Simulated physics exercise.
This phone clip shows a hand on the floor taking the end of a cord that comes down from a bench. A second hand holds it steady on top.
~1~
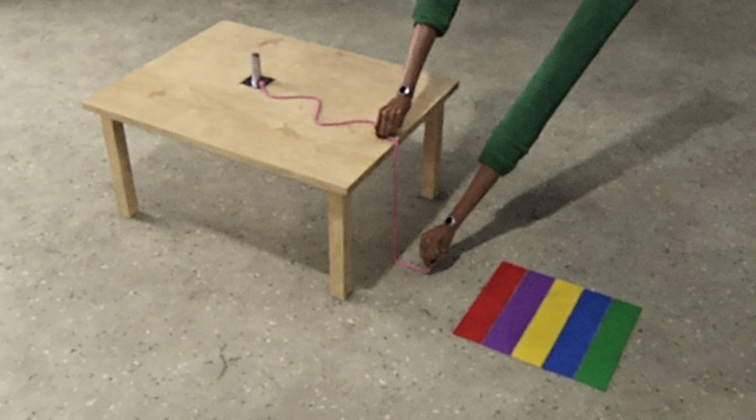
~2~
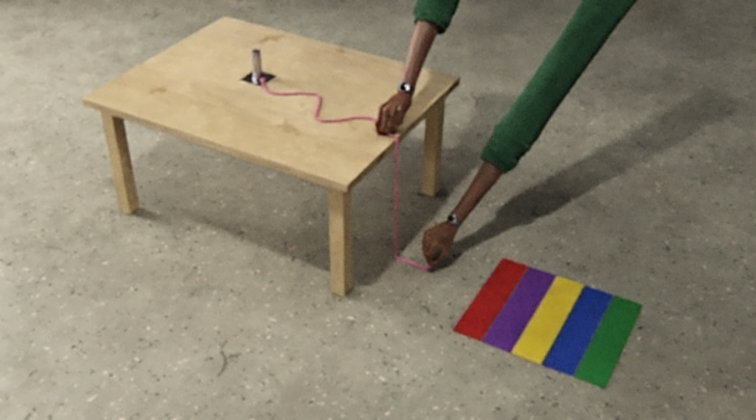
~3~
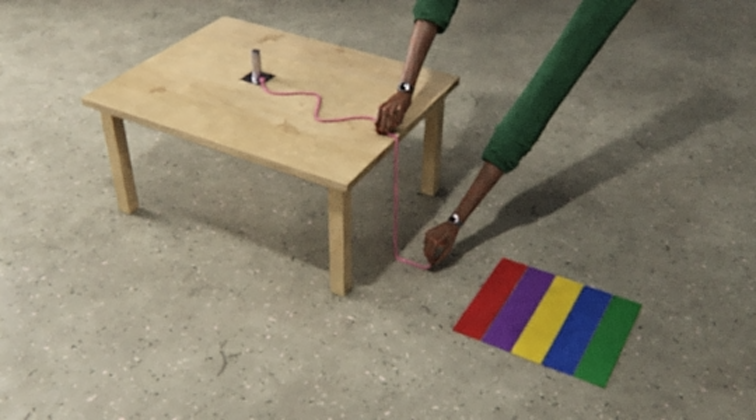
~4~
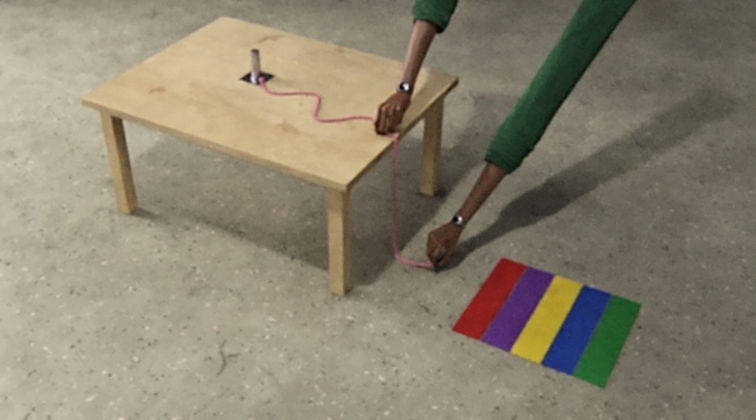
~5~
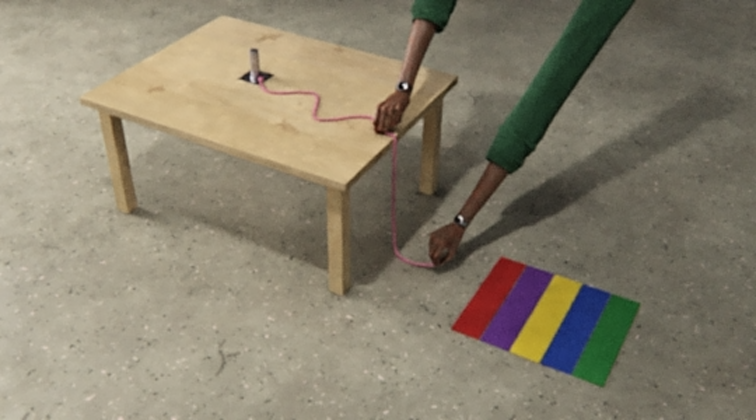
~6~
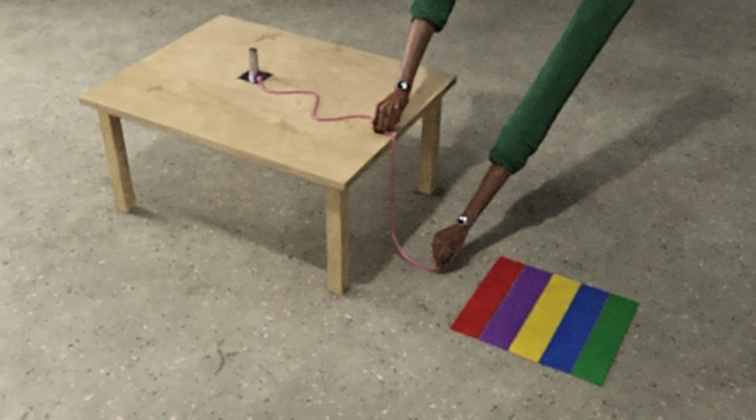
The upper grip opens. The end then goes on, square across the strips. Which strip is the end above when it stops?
The blue one.
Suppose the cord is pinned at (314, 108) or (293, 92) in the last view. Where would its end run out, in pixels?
Per try (px): (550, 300), (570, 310).
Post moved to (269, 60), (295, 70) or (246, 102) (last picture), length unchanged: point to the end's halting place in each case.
Try by try: (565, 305), (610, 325) and (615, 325).
Soon after, end near (534, 297); over purple.
Then, end near (565, 307); over yellow.
At full stretch, end near (583, 314); over blue. The end stops over the blue strip.
